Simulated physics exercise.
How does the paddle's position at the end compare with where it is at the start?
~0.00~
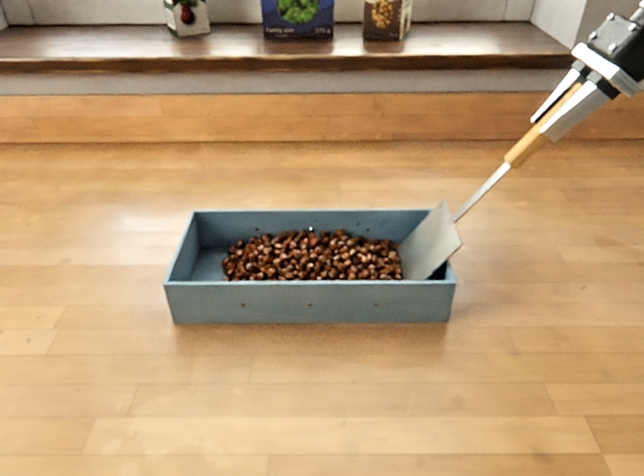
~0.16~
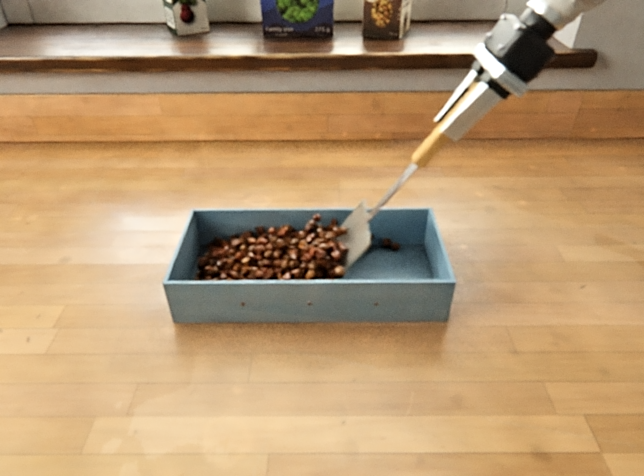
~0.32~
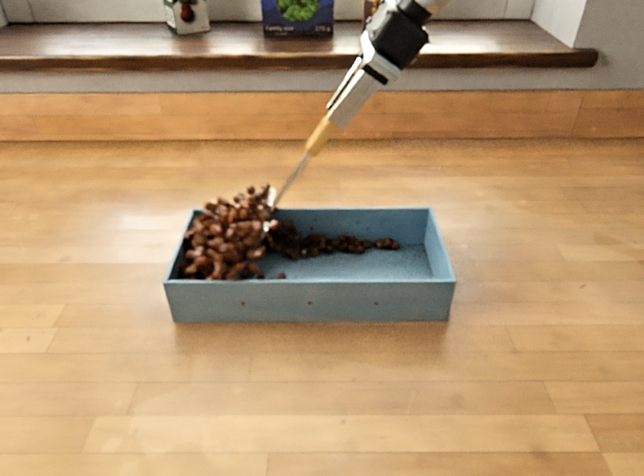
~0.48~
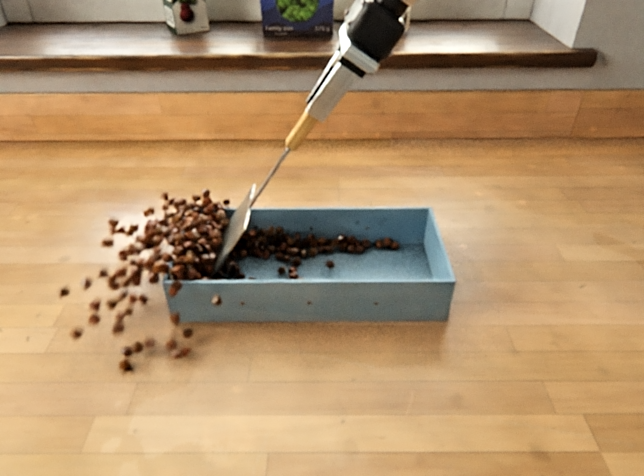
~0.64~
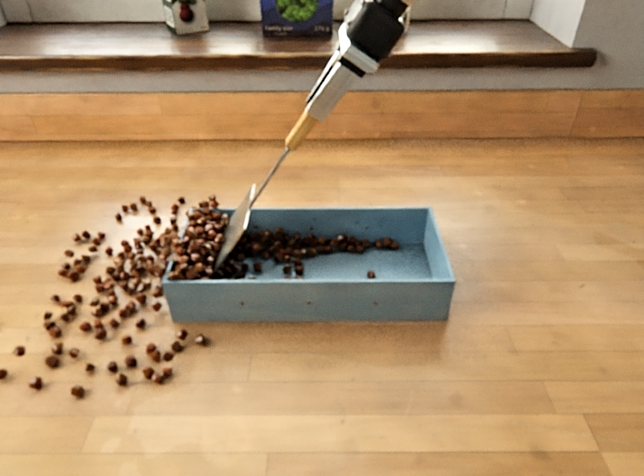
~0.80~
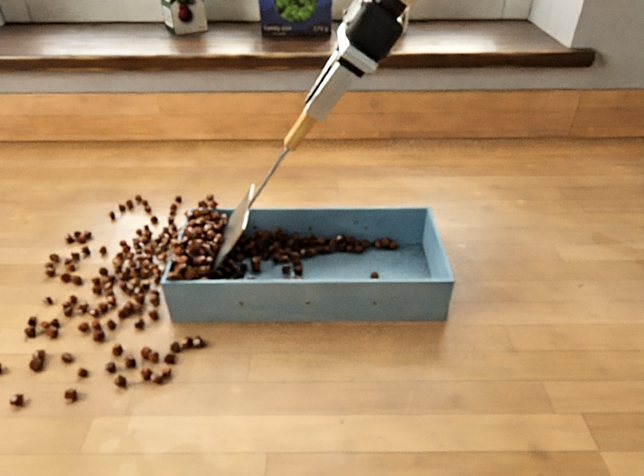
The paddle starts at the right end of the tray and finishes near the left end, beside the piled pellets.
